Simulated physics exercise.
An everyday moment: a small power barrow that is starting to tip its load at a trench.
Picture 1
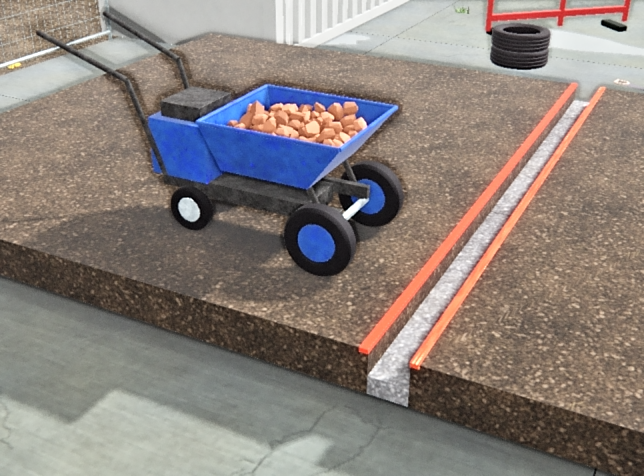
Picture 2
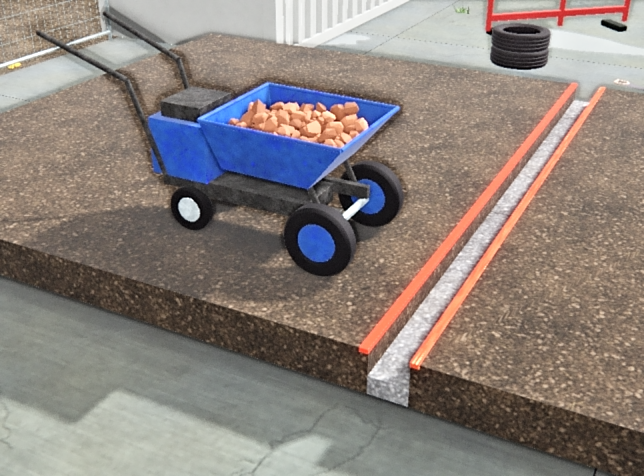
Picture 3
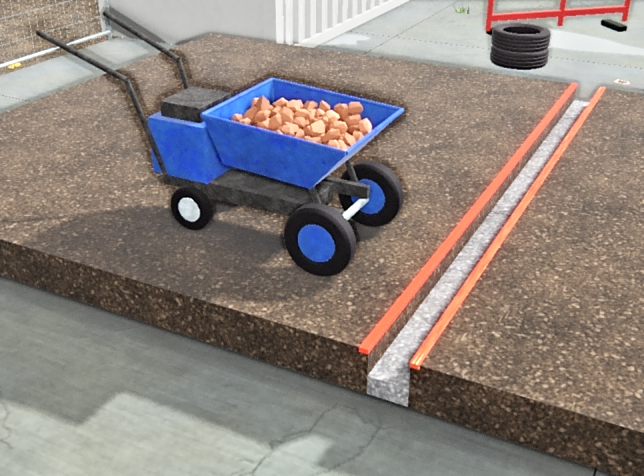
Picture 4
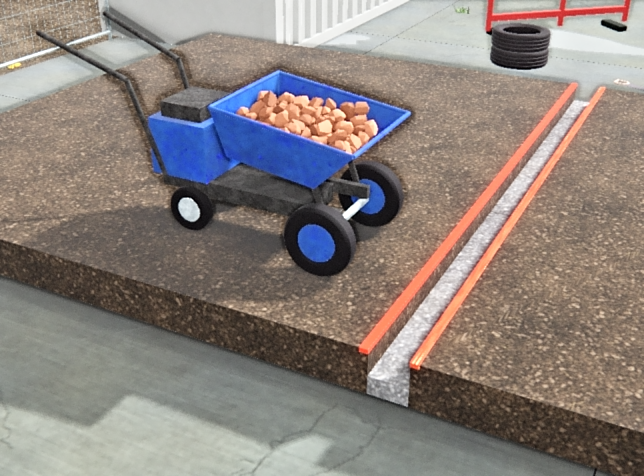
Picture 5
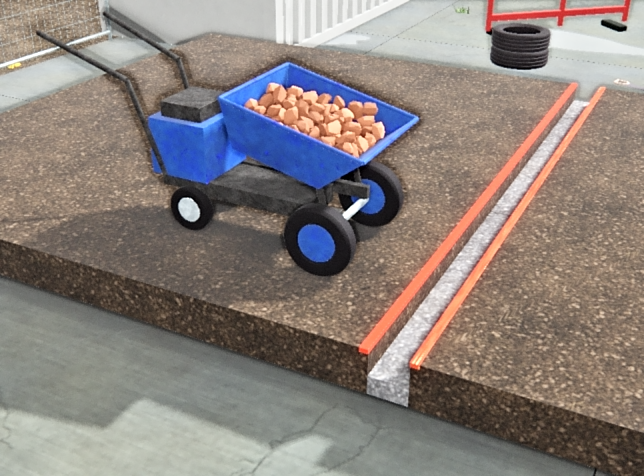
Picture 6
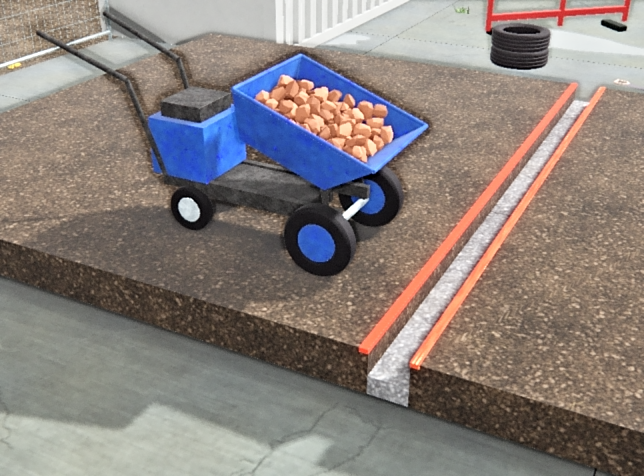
A small blue power barrow with black handles stands on a raised brown gravelly slab, seen from above at an angle. Its skip holds reddish-orange rubble, while to the right a narrow grey-bottomed trench runs between orange-red edges, with black tyres and a red frame behind. The skip stays level briefly, then tilts steadily down to the right, its back rising, while the wheels and camera stay still.
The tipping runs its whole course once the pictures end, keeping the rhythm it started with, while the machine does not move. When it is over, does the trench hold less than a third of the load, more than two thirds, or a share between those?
It holds a share between those, from one third to two thirds.
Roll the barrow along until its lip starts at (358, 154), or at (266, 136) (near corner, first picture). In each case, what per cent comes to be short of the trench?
Try 1: 0 %. Try 2: 50 %.
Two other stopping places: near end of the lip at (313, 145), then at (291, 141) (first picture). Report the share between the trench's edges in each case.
60 % and 50 %.
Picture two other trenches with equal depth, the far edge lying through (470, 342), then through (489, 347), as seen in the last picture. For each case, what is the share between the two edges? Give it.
In order, some 90 and some 100 percent.
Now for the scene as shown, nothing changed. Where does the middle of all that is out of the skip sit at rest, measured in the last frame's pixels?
Close to (466, 271) in the last picture.
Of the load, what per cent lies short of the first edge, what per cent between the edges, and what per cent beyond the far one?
I get 0 % short, 50 % between and 50 % beyond.
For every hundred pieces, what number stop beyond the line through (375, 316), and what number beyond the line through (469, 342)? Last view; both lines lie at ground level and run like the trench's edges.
About 100 and 30 per cent.
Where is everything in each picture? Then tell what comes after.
The first frame shows lip of the skip at (339, 150), level; top of the load at (293, 126), lumps of rubble; first edge of the trench at (387, 319); far edge at (436, 332), the trench under half as wide as the skip, and about half as deep as wide.
The second frame shows lip of the skip at (341, 151), level; top of the load at (294, 125).
The third frame shows lip of the skip at (346, 153), tipped barely; top of the load at (298, 123).
The fourth frame shows lip of the skip at (353, 157), tipped a little; top of the load at (281, 112).
The fifth frame shows lip of the skip at (363, 163), tipped a little; top of the load at (290, 107).
The sixth frame shows lip of the skip at (373, 172), tipped clearly; top of the load at (297, 110); first edge of the trench at (387, 319); far edge at (436, 332).
Soon after the last picture, skip tipped steeply; all in the skip.
A little later, skip tipped right over; about two thirds in the skip; about a quarter in or heaped over the trench; a small part beyond it; a small part falling.
Later still, skip tipped right over; a stray few in the skip; about half in or heaped over the trench; about half beyond it.
By the end, skip tipped right over; about half in or heaped over the trench; about half beyond it.
